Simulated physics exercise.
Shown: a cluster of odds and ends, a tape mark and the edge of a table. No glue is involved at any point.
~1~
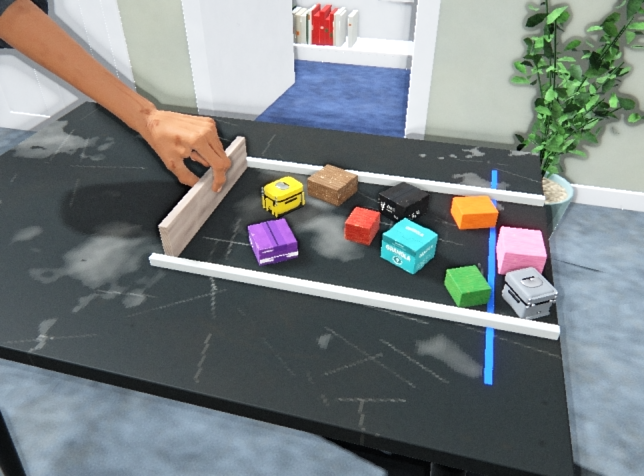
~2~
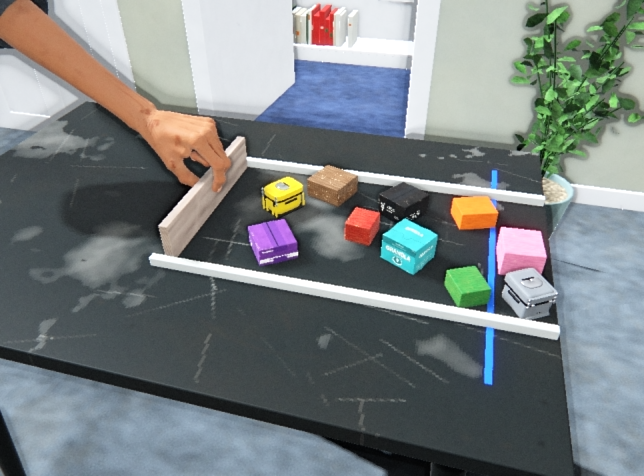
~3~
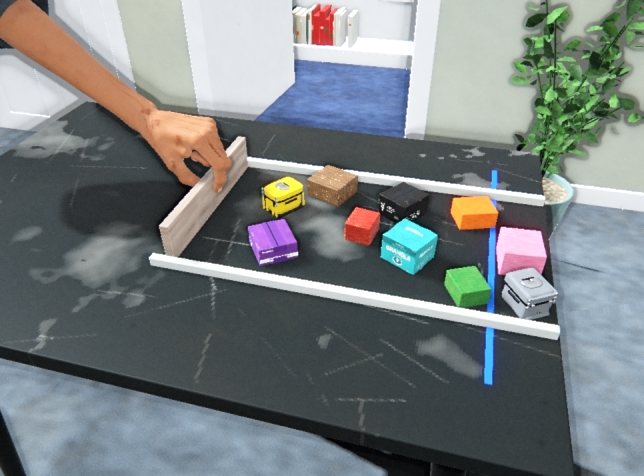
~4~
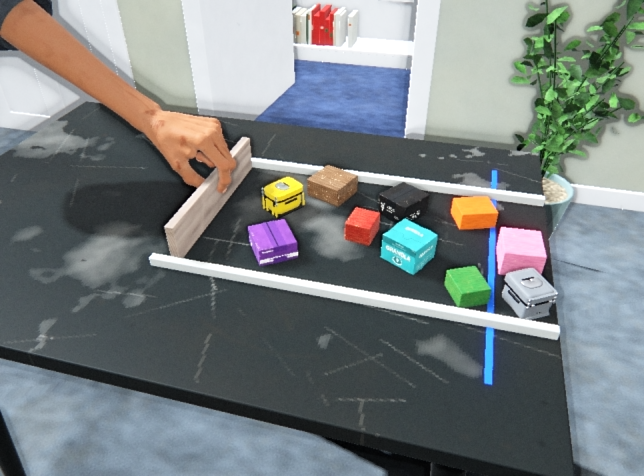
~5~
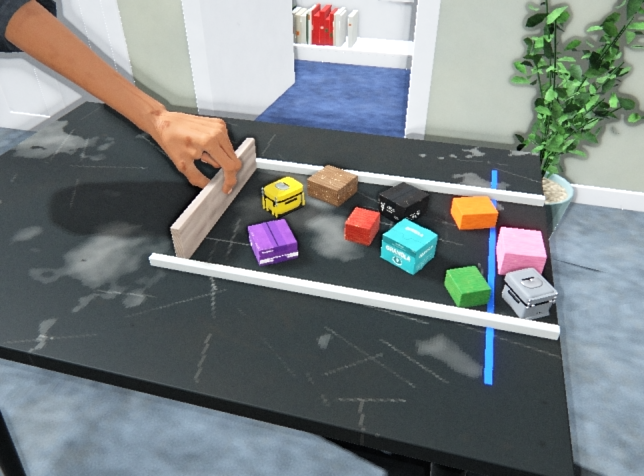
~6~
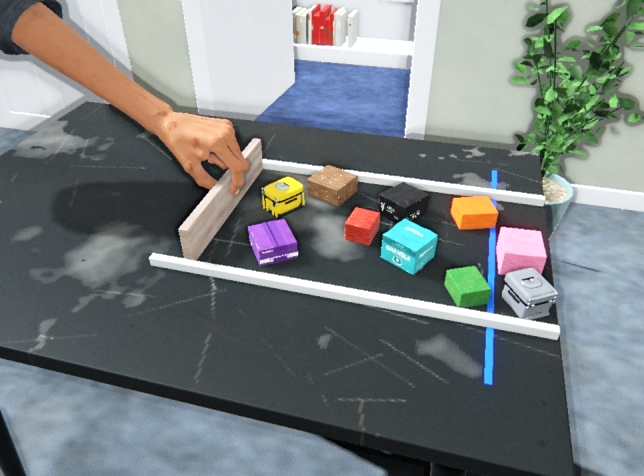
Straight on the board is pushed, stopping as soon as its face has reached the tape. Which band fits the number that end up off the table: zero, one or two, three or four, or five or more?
I expect three or four pieces to come off the table.
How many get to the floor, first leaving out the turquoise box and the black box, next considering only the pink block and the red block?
1 in the first case, 2 in the second.
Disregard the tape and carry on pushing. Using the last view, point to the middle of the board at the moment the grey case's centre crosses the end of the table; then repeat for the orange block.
First one: Around (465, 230). Other one: Around (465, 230).
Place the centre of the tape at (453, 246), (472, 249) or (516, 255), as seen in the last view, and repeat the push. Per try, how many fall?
Counts per try, in order: 0 / 2 / 6.
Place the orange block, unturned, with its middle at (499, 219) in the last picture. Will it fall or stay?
Well, the orange block fails to stay.
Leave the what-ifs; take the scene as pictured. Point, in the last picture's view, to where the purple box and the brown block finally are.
The first near (514, 299), the second near (515, 207).
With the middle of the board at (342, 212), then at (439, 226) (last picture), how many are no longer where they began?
The count is 5 at the first point and 10 at the second.
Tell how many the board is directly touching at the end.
It ends up touching 4.
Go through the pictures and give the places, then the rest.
The first frame shows grey case (528, 294); pink block (520, 252); orange block (474, 212); board (210, 192); tape (492, 251).
The second frame shows pink block (520, 252); black box (403, 204).
The third frame shows orange block (474, 213); brown block (333, 185).
The fourth frame shows grey case (528, 294); purple box (273, 242).
The fifth frame shows pink block (520, 252); turquoise box (409, 246).
The sixth frame shows grey case (528, 294); pink block (520, 252); orange block (474, 213); board (227, 195); tape (492, 251).
A little later, none off yet; grey case at rest near (528, 294); pink block at rest near (520, 252); orange block at rest near (474, 213).
When it is over, the number that fall off is three or four; down, orange block, pink block and grey case.
